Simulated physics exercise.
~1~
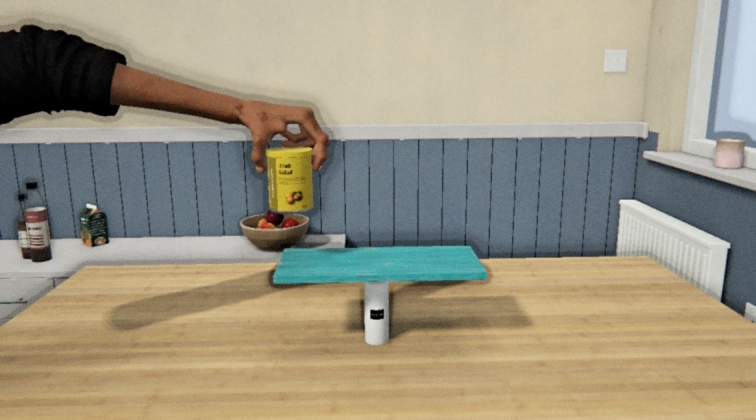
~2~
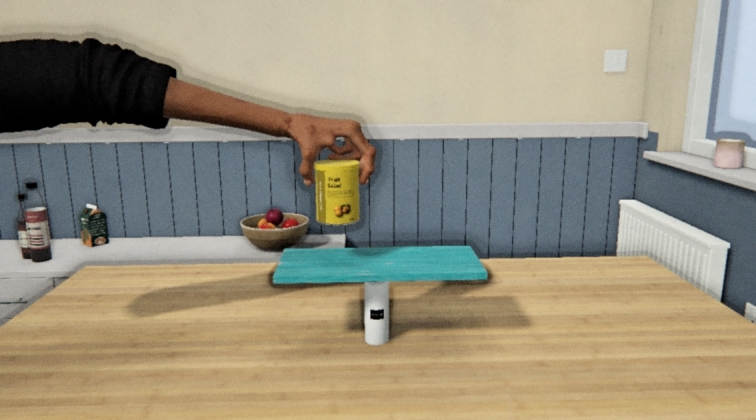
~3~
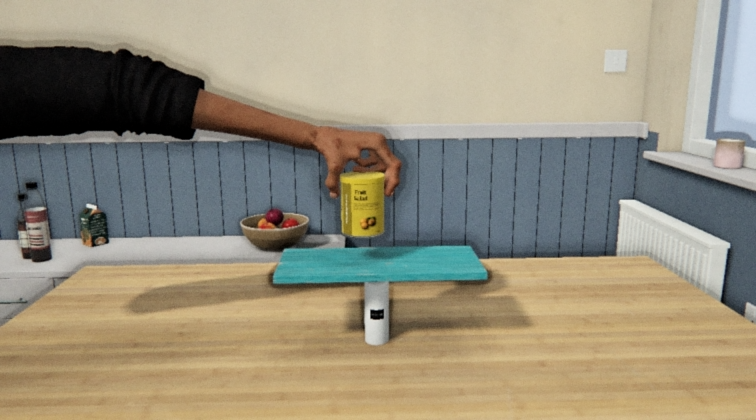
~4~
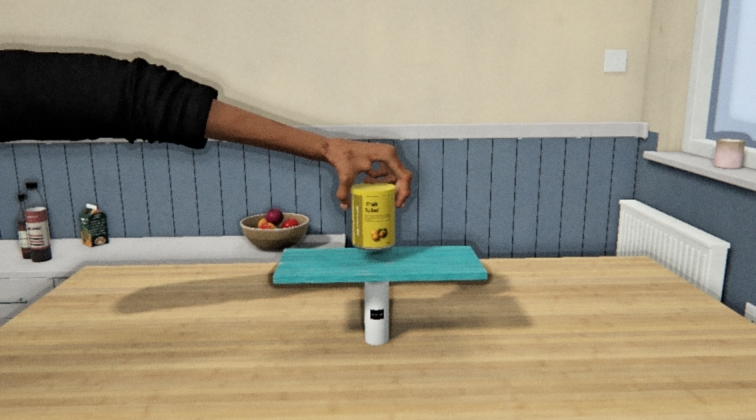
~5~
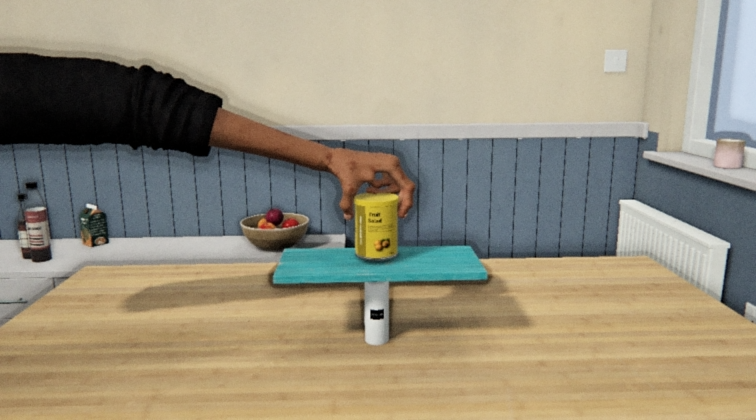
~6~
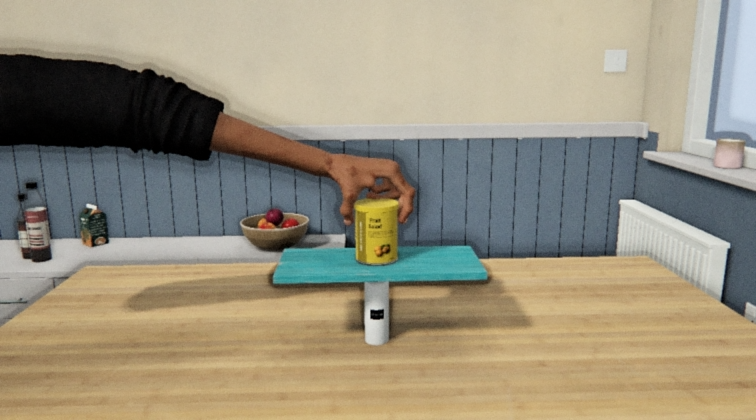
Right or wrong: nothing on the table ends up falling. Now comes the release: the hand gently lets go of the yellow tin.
Right.
Then, 0.30 s past the last view, nothing moves.
Then, 0.70 s past the last view, yellow tin resting near (377, 232).
Finally, all 3 still in place. Final places as the last picture's camera would see them, yellow tin near (377, 232). The stack holds.
